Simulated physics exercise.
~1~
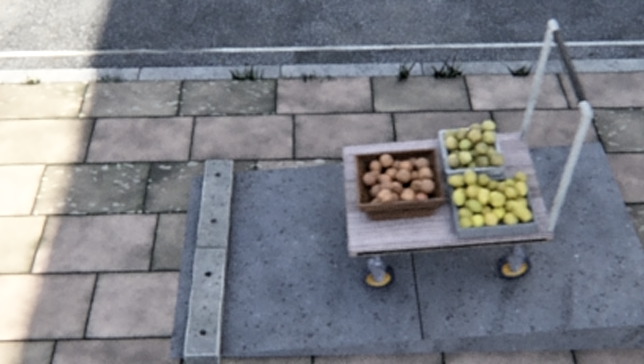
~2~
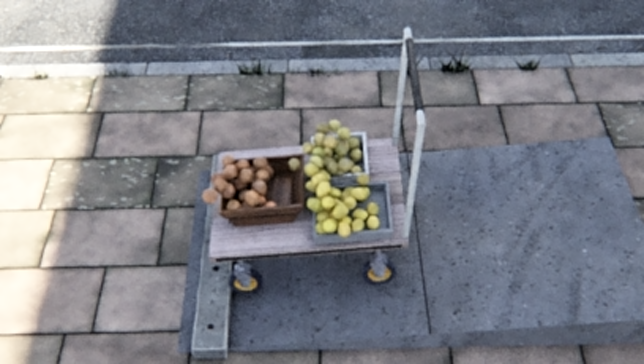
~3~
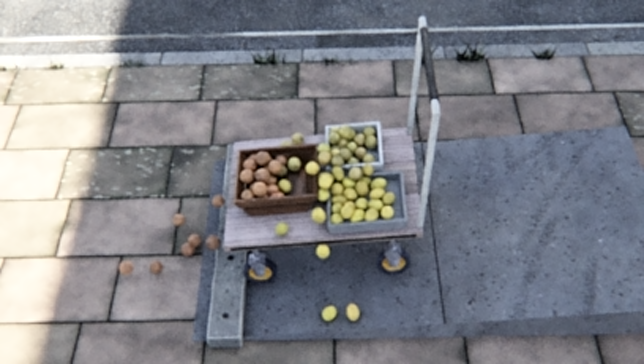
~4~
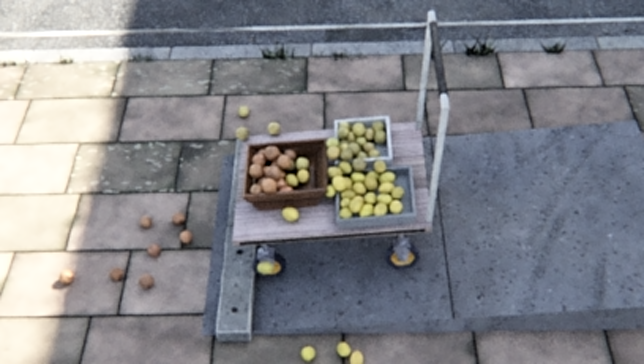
Trolley with three tubs of fruit rolling left and stopping at a kerb, spilling brown and yellow fruit onto the paving.
